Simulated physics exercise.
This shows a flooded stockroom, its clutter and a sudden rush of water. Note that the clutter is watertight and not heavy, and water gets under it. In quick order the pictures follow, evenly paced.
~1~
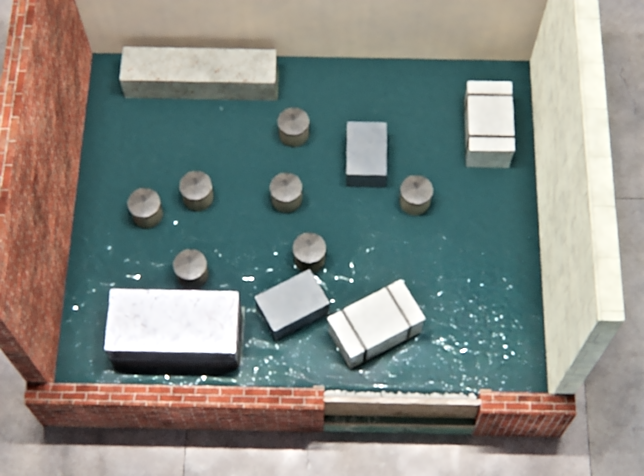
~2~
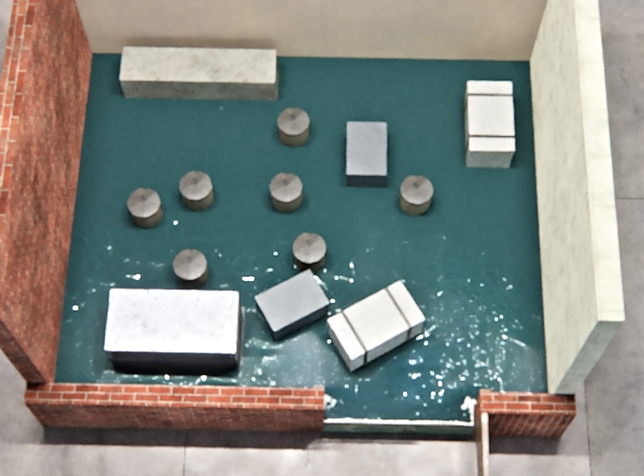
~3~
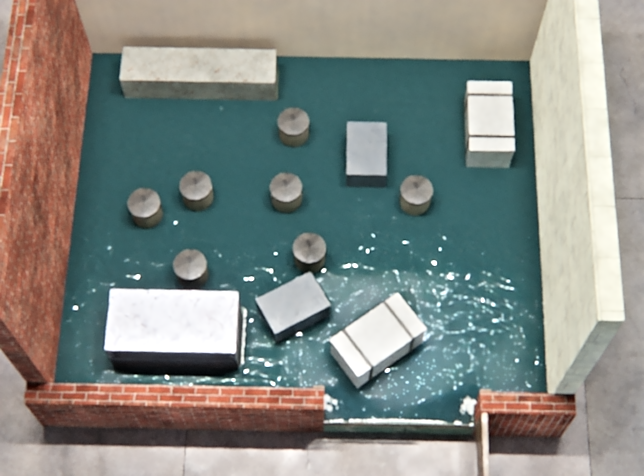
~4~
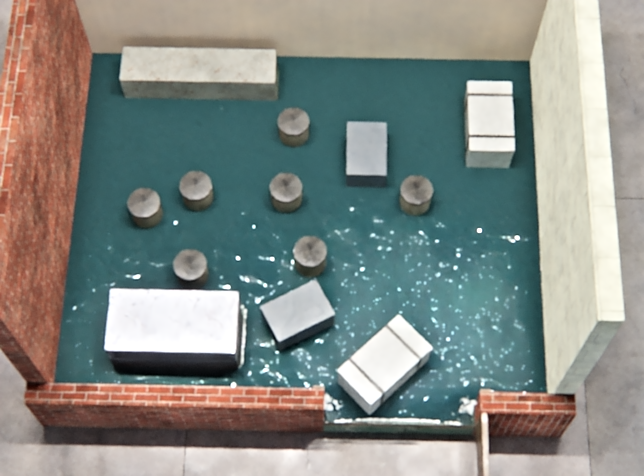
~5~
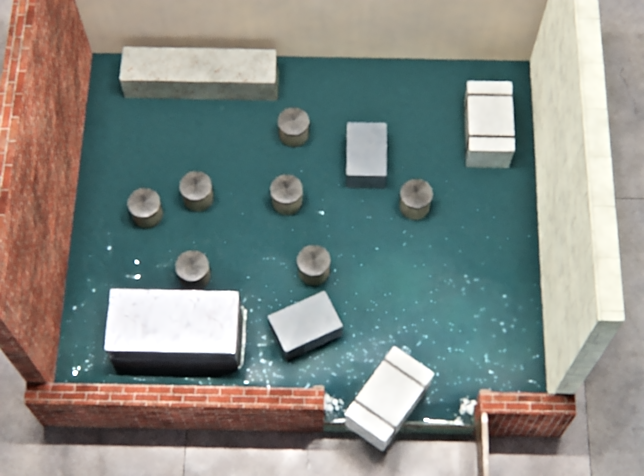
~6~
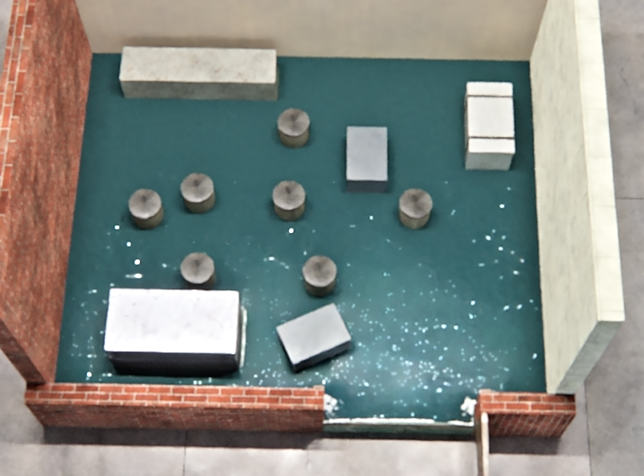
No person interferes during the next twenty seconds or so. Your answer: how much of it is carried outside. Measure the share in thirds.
Two thirds plus.
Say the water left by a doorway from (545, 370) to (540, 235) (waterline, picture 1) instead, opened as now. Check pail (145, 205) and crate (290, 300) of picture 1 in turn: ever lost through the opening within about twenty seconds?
Well, the first ends up in the room and the second ends up out of the room.
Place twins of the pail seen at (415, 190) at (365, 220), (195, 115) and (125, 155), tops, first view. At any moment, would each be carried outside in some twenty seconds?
In order, the first is escaping, the second never leaving, the third never leaving.
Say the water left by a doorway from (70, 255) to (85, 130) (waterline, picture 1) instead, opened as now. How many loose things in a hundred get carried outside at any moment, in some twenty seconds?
Roughly 90 in a hundred.
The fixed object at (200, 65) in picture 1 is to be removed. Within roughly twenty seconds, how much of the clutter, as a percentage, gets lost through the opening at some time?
About 100%.
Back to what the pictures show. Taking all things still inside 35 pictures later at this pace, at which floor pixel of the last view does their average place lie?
Roughly at (386, 313) in the last view.
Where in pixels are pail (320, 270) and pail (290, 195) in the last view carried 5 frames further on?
Around (367, 348) and (322, 237).
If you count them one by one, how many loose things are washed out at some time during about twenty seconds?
I make it 8.
A moment on, 2 of 11 are out; 9 afloat.
Next, 5 of 11 are out; 6 afloat.
Later, 8 of 11 are out; 3 afloat.
In the end, 8 of 11 are out; 3 afloat.
